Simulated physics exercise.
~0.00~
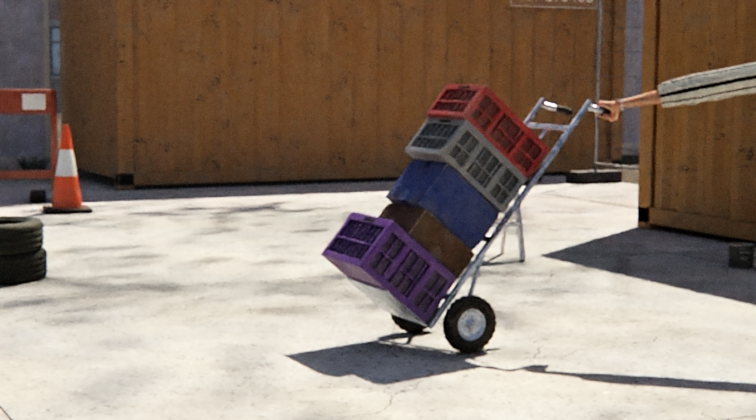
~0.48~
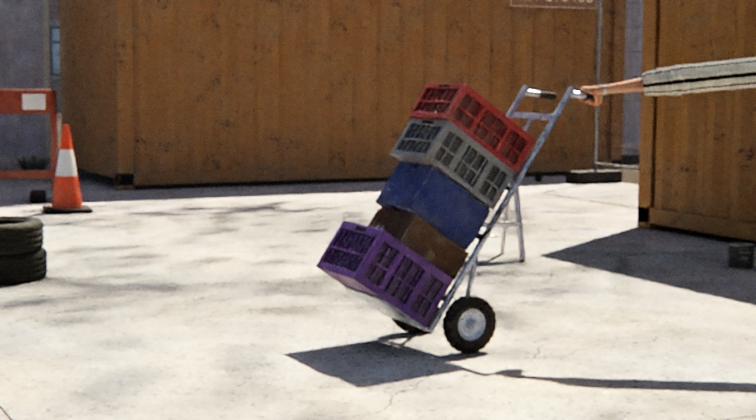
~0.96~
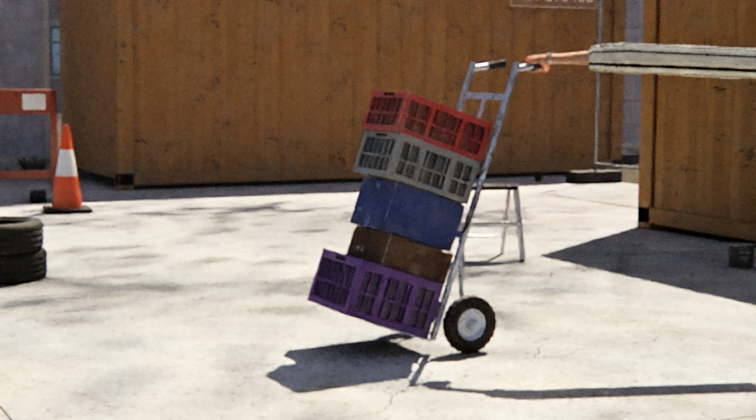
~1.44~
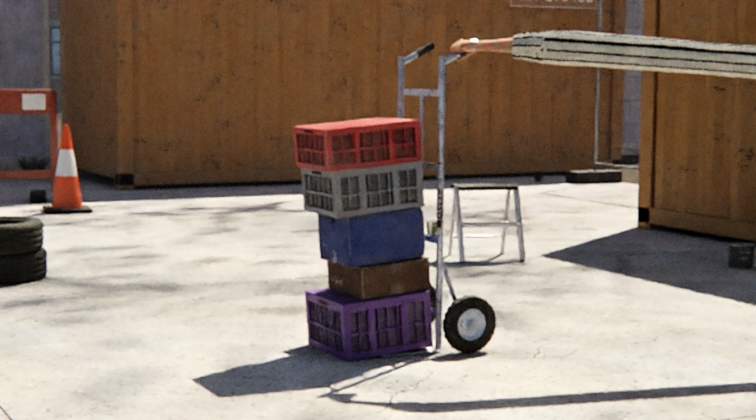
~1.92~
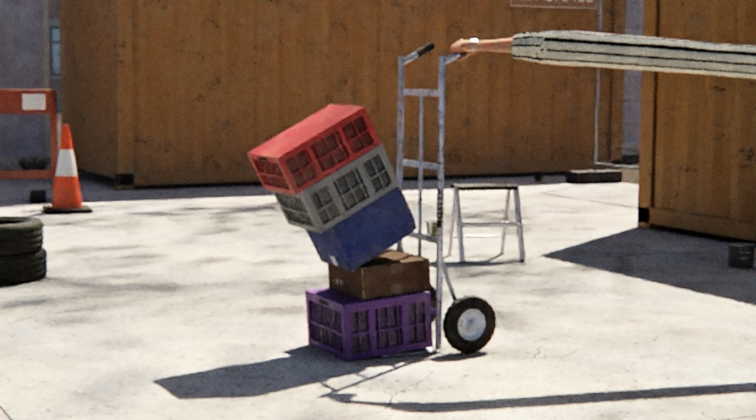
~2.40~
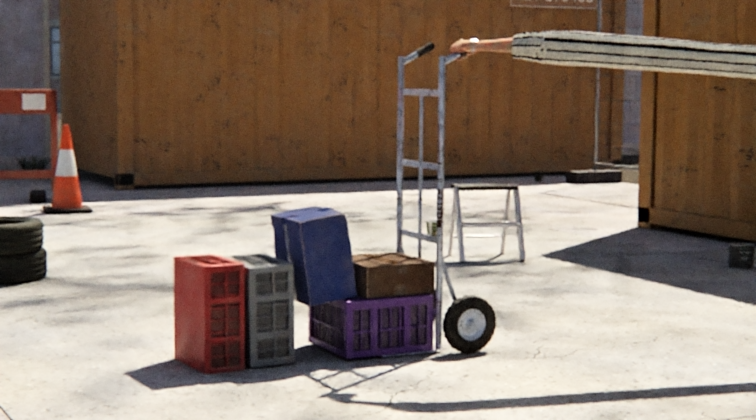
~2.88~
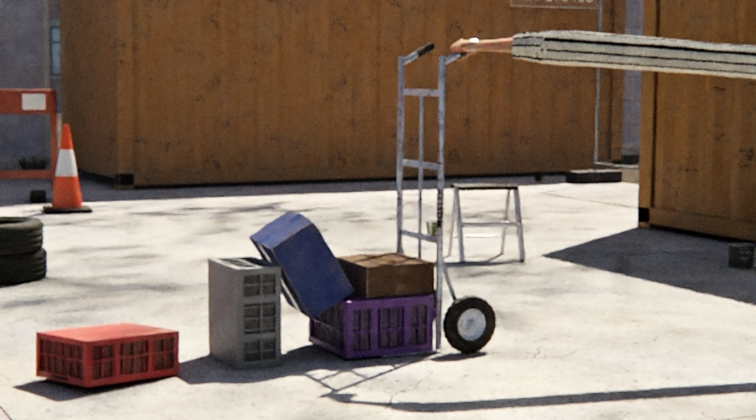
A leaning stack of crates and boxes rides on a metal sack truck in a sunlit concrete yard, seen from the side, with wooden walls behind and a traffic cone and tyres at left. Purple is at the bottom, then brown, blue, grey and red. An outstretched arm from the right swings the truck upright and holds it there. The upper three pieces tip left; the red and grey crates drop and land on end. The red crate then topples farther left, leaving the blue box slanted against the brown box and purple crate, which stay stacked.
